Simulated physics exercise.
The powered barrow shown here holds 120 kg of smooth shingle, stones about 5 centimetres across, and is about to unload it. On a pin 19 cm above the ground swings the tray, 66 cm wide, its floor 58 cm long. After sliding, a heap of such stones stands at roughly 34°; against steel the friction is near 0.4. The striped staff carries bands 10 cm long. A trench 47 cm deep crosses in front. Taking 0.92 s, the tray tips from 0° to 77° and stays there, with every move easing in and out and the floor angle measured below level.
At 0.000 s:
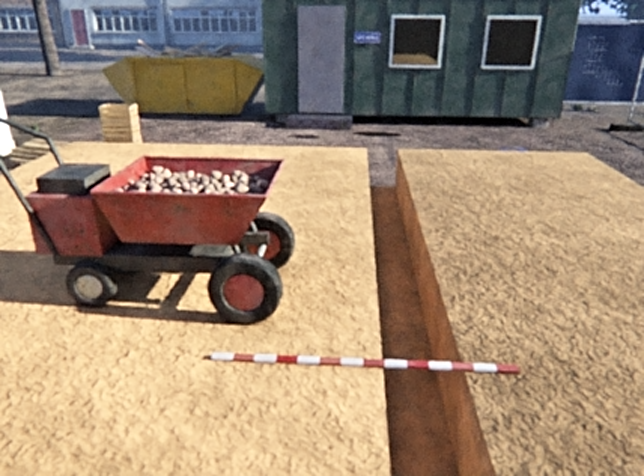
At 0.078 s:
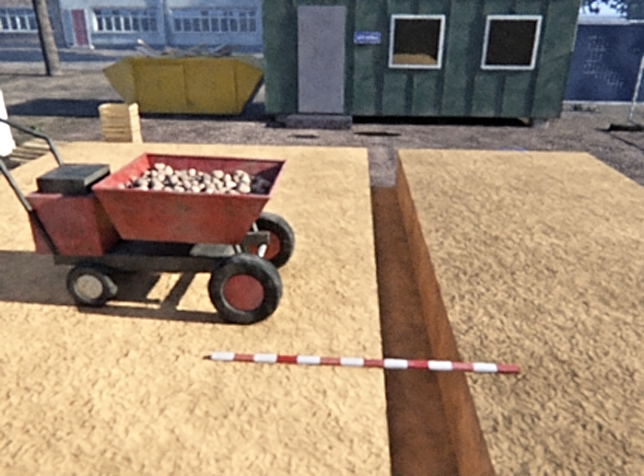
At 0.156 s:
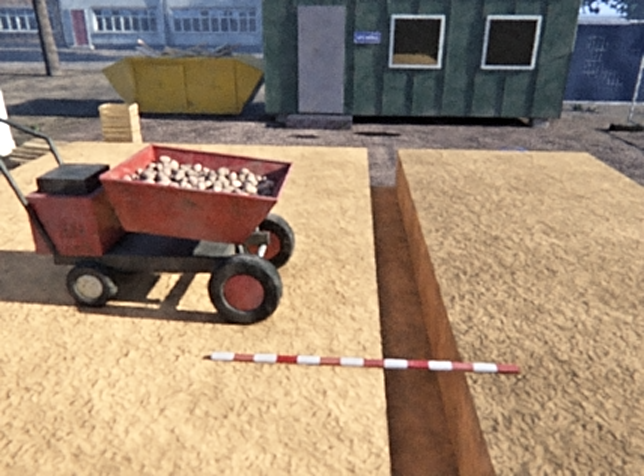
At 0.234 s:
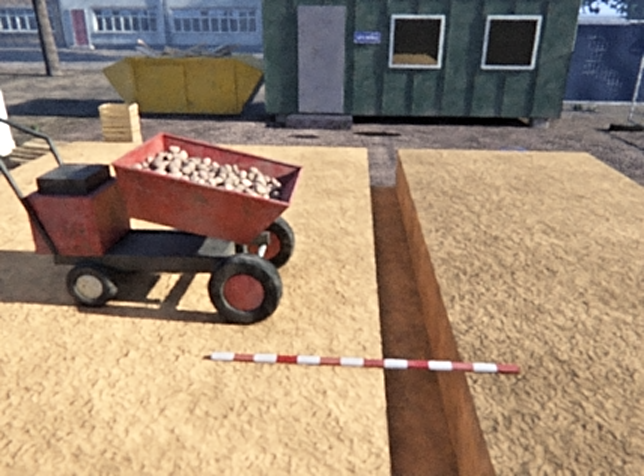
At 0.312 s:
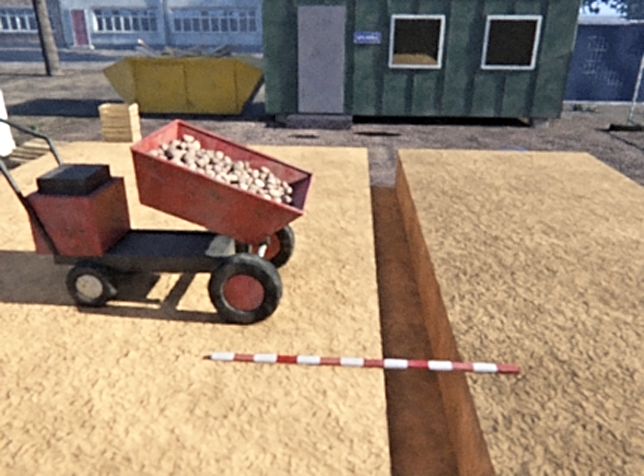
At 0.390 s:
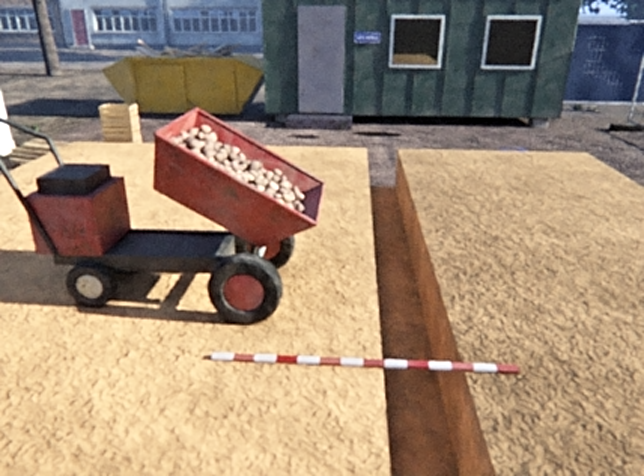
A red powered barrow standing beside a trench, its stone-filled tray rising at the back and tilting steadily down toward the right.
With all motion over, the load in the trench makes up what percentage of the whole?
It makes up about 92 percent of the whole load.
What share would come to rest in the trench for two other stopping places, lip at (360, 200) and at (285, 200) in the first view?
Near 20 and near 100 percent.
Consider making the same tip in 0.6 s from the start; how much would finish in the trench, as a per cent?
Roughly 90 per cent.
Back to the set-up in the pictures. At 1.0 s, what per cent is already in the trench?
Some 45 per cent.
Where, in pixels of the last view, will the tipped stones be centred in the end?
(406, 357).
After 0.7 s the floor is at 65°; 100 % in the tray; the foremost stones are at (346, 245).
After 1.0 s the floor is at 77°; 47 % in the tray, 10 % short of the trench, 43 % in the trench; the foremost stones are at (435, 347).
After 1.4 s the floor is at 77°; 11 % in the tray, 12 % short of the trench, 77 % in the trench; the foremost stones are at (434, 351).
After 3.3 s the floor is at 77°; 0 % in the tray, 8 % short of the trench, 92 % in the trench; the foremost stones are at (435, 355).
